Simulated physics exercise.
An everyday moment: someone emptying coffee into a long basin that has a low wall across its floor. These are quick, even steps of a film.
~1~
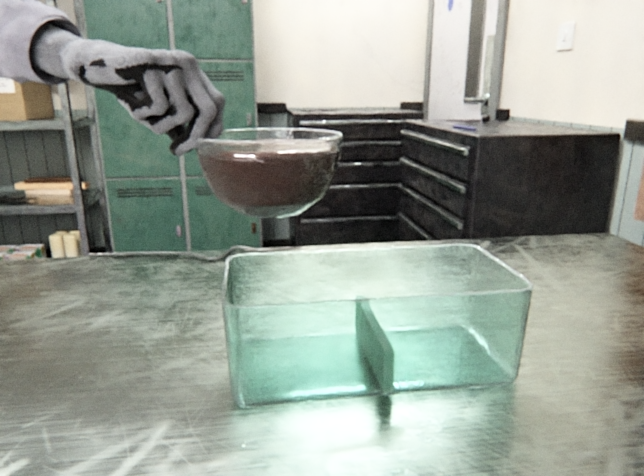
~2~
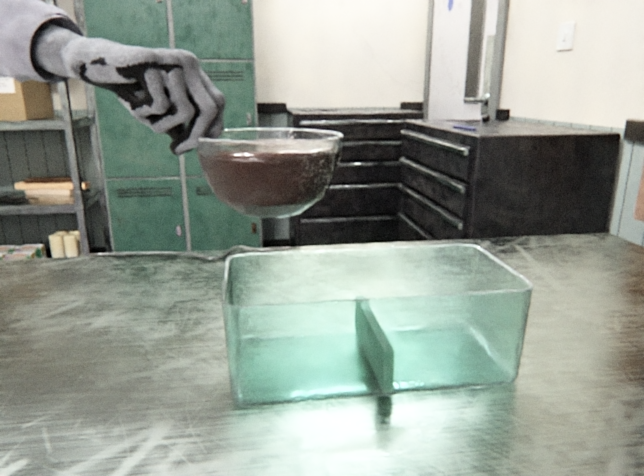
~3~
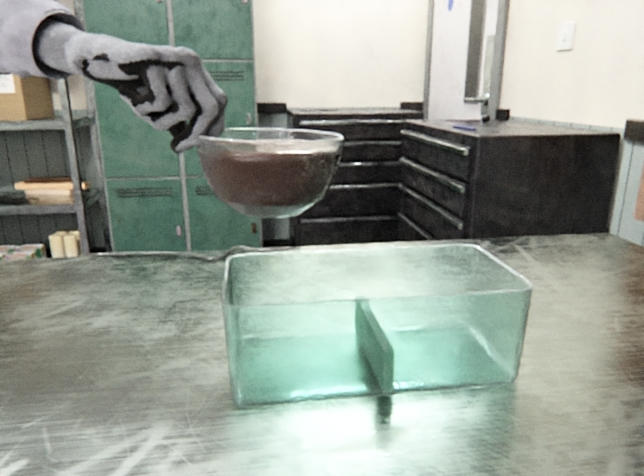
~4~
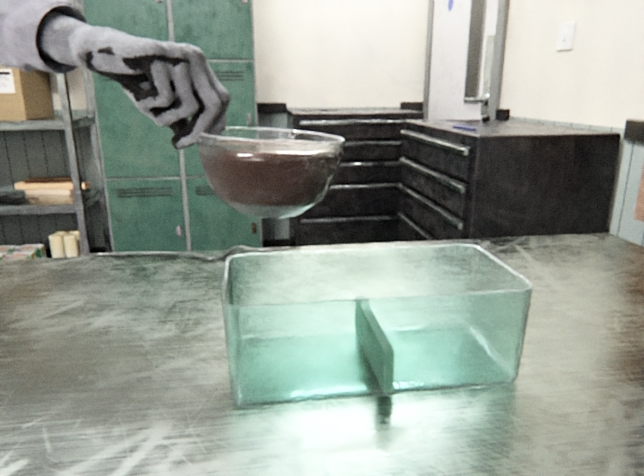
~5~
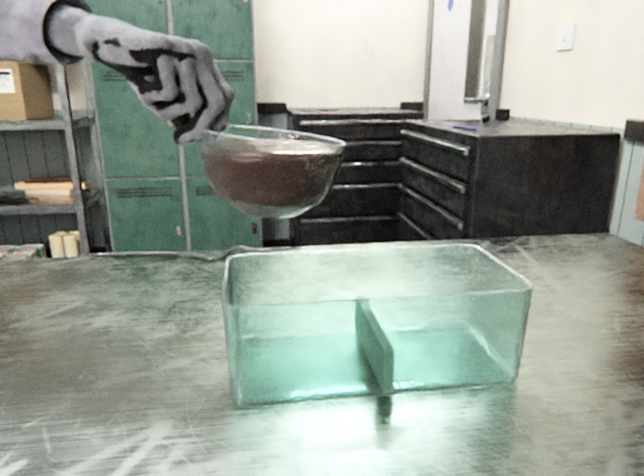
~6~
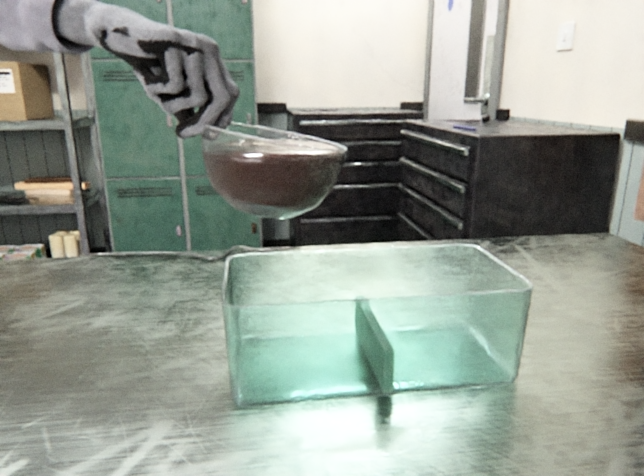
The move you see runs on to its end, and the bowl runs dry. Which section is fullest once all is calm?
The right section gets the most.
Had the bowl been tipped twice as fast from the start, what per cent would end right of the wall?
Close to 50 per cent.
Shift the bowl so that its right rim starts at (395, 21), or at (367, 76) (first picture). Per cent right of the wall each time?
First some 90, then 90 per cent.
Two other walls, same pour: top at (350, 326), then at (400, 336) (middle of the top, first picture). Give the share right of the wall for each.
The first gives 85 %, the second 45 %.
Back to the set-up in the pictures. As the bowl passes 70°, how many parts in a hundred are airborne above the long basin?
About 30 per cent.
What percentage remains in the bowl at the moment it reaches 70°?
Close to 45 per cent.
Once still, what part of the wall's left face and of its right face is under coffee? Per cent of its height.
Left about 20, right about 50.
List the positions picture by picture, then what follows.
In the first frame, it leans 0°; its right rim is at (340, 136); the coffee meets the walls at (201, 148) and (336, 145); the long basin's rim runs from (226, 280) to (502, 265); the wall's top is at (373, 321).
In the second frame, it leans 0°; its right rim is at (340, 136); the coffee meets the walls at (201, 147) and (336, 145).
In the third frame, it leans 2°; its right rim is at (341, 138); the coffee meets the walls at (201, 147) and (337, 146).
In the fourth frame, it leans 4°; its right rim is at (342, 141); the coffee meets the walls at (203, 146) and (338, 147).
In the fifth frame, it leans 7°; its right rim is at (343, 145); the coffee meets the walls at (204, 147) and (339, 148).
In the sixth frame, it leans 11°; its right rim is at (345, 150); the coffee meets the walls at (207, 147) and (341, 148).
A moment on, the tilt is 70° and 43 per cent is still to pour, 2 is left of the wall and 25 right of it.
Next, the tilt is 109° and 0 per cent is still to pour, 25 is left of the wall and 71 right of it.
Then the tilt is 119° and 0 per cent is still to pour, 27 is left of the wall and 72 right of it.
Later the tilt is 119° and 0 per cent is still to pour, 27 is left of the wall and 72 right of it.
At rest 27 per cent lies left of the wall, 72 right of it and 1 outside.
